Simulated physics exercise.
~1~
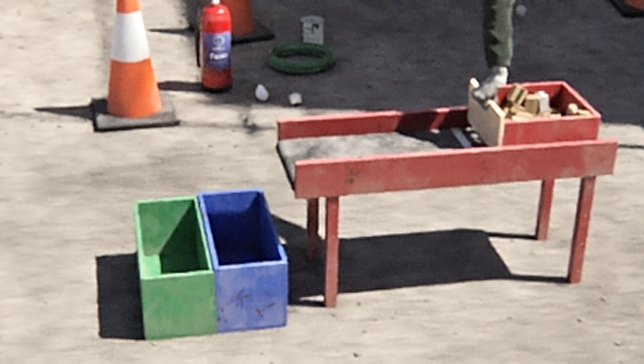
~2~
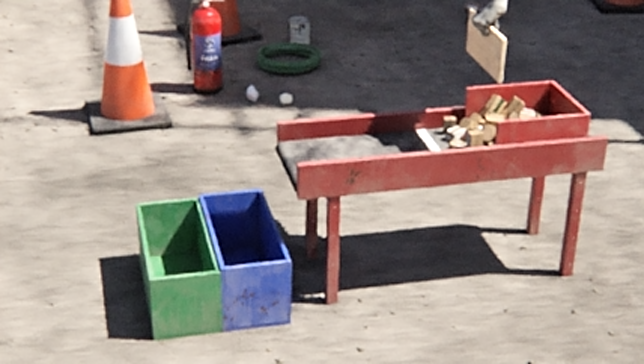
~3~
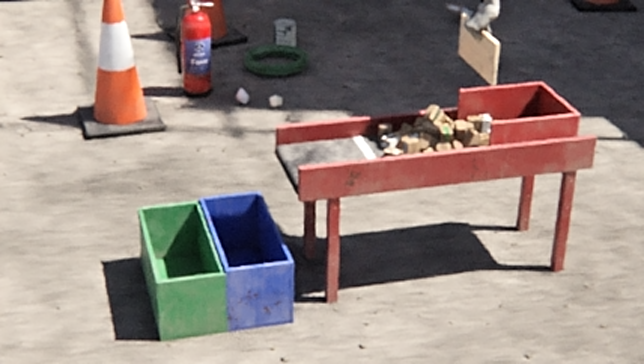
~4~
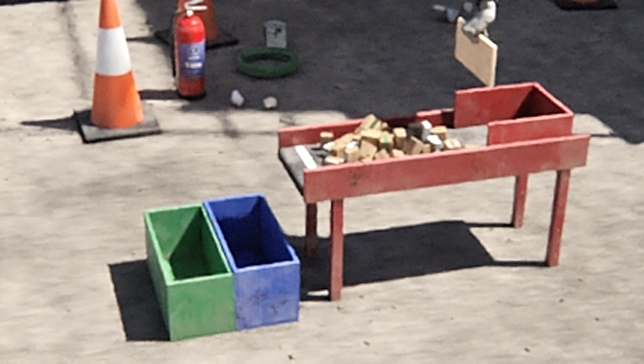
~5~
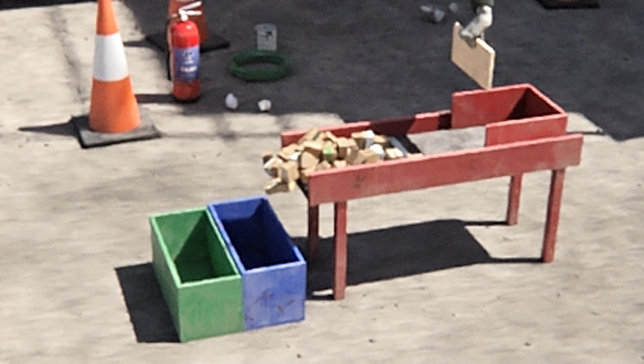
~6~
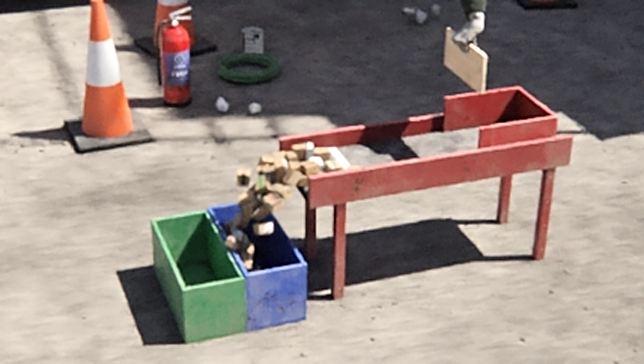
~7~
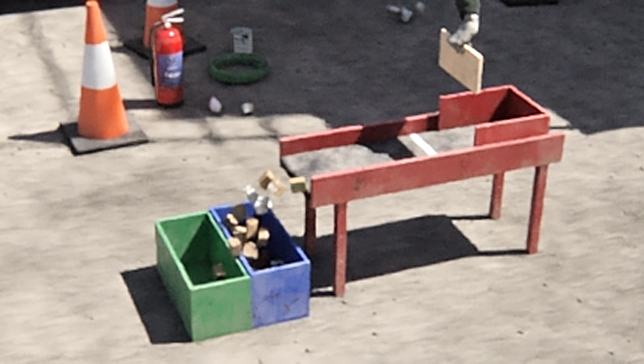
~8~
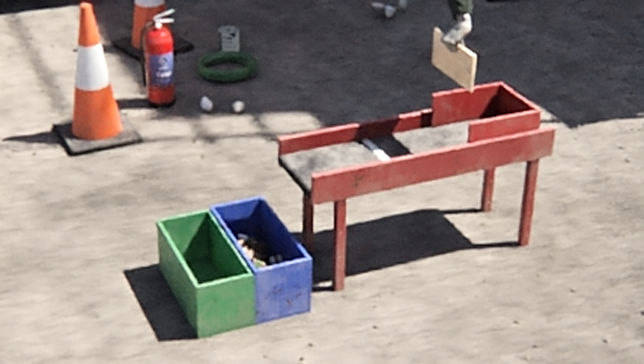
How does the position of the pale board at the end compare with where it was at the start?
At the start the board stood upright at the open left end of the red pen, holding the blocks in. By the end it was held up in the air above the belt by the gloved hand.
